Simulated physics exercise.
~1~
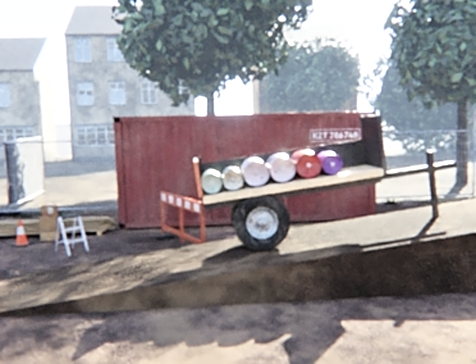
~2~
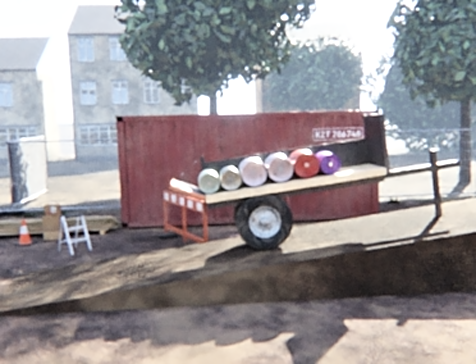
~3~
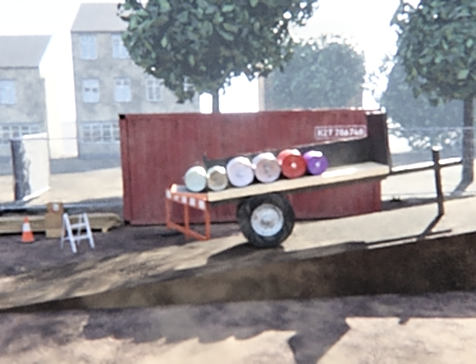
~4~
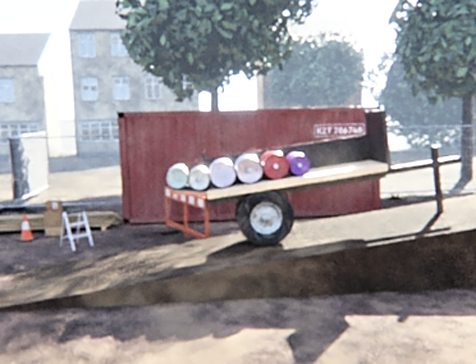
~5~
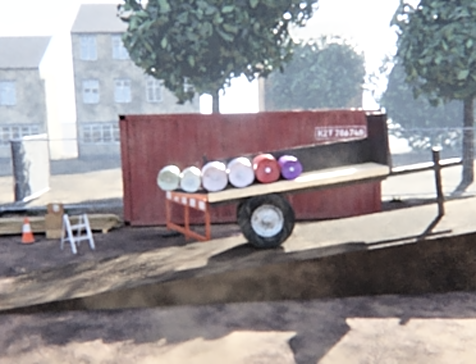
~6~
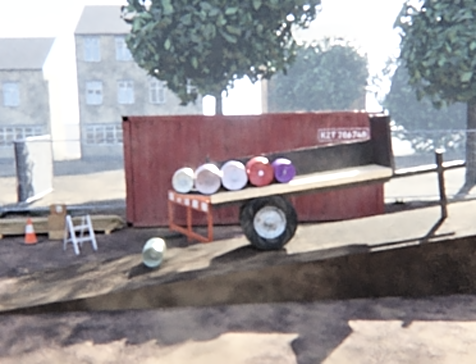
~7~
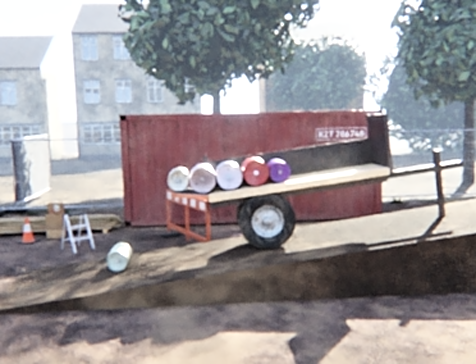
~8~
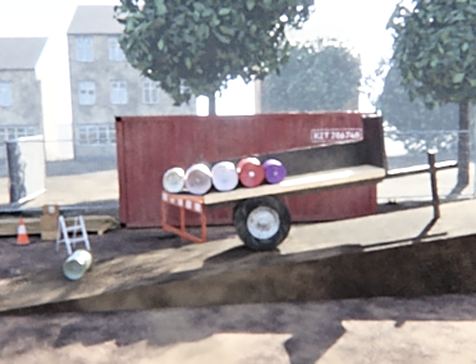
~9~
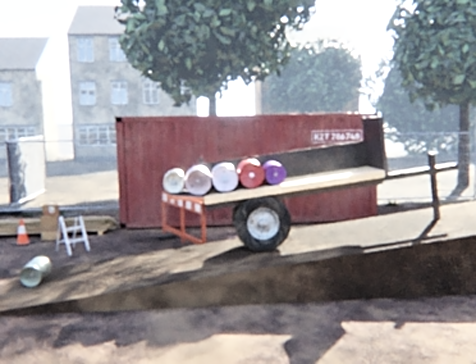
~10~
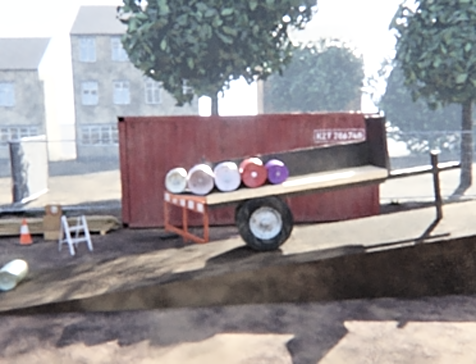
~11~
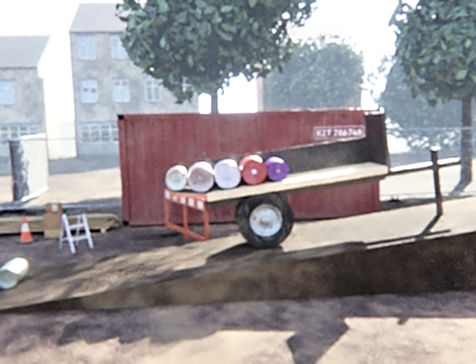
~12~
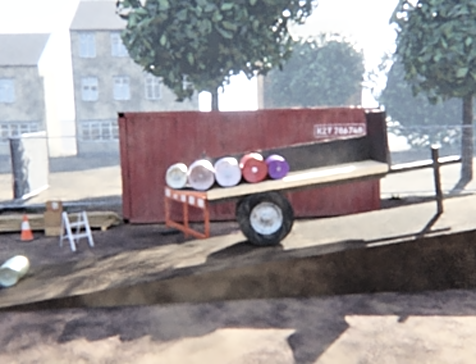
Six pale, red and purple kegs lie side by side on a tilted flatbed trailer, seen from the side by a slightly swaying camera, with a dark red container, trees and pale houses behind. The tailgate at the low left end swings down, and the row rolls left toward it. The leftmost keg, a pale greenish one, drops off the end and rolls down the dirt slope past a white trestle and an orange cone. It comes to rest at the far left, while the other five, red and purple rightmost, stay bunched on the bed.
